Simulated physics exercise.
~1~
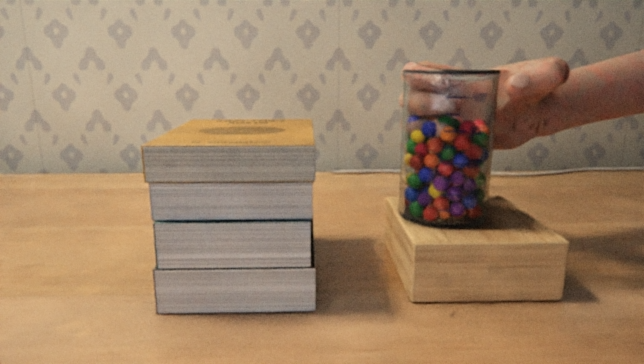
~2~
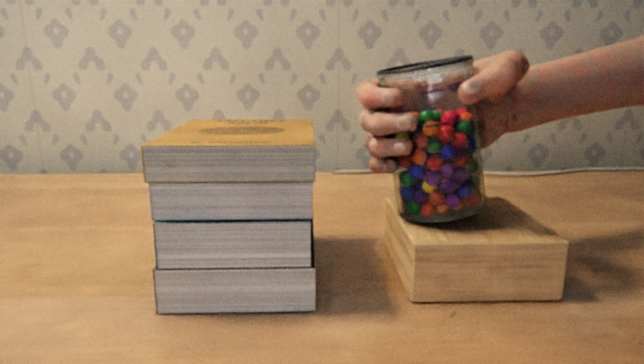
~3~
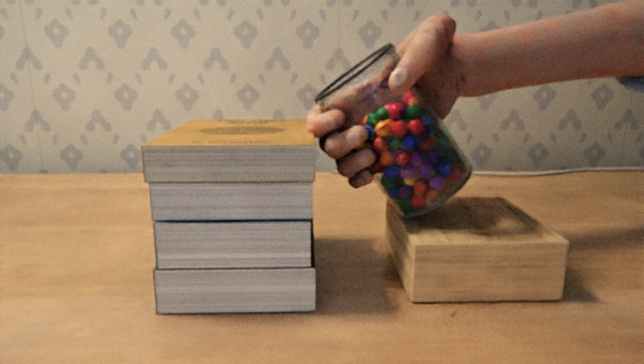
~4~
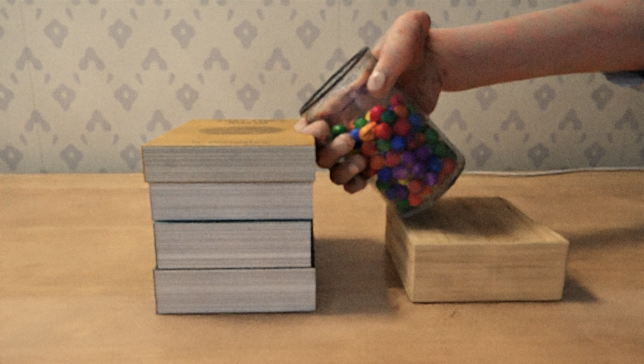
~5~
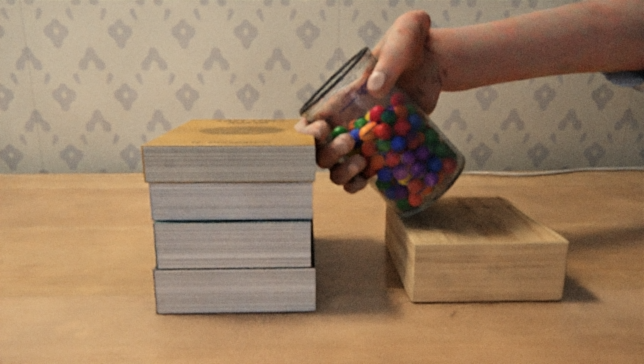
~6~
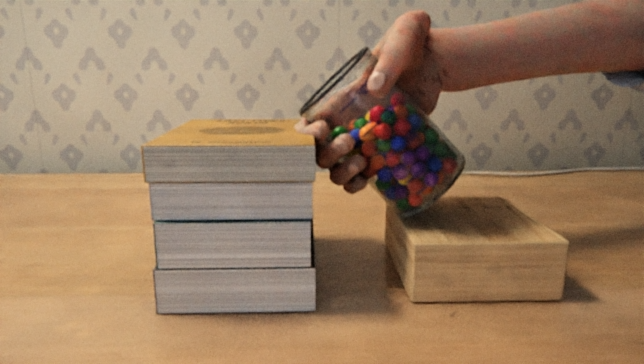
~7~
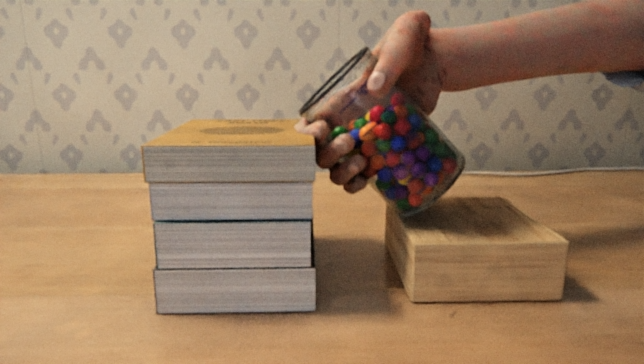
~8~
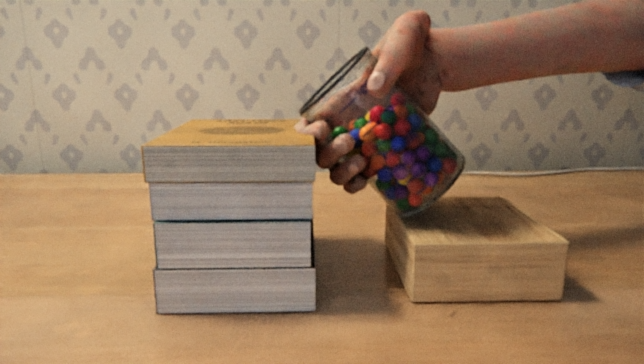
Clear jar of colourful balls being lifted off a wooden block by a hand, tilting left and resting against stacked books, nothing spilling.
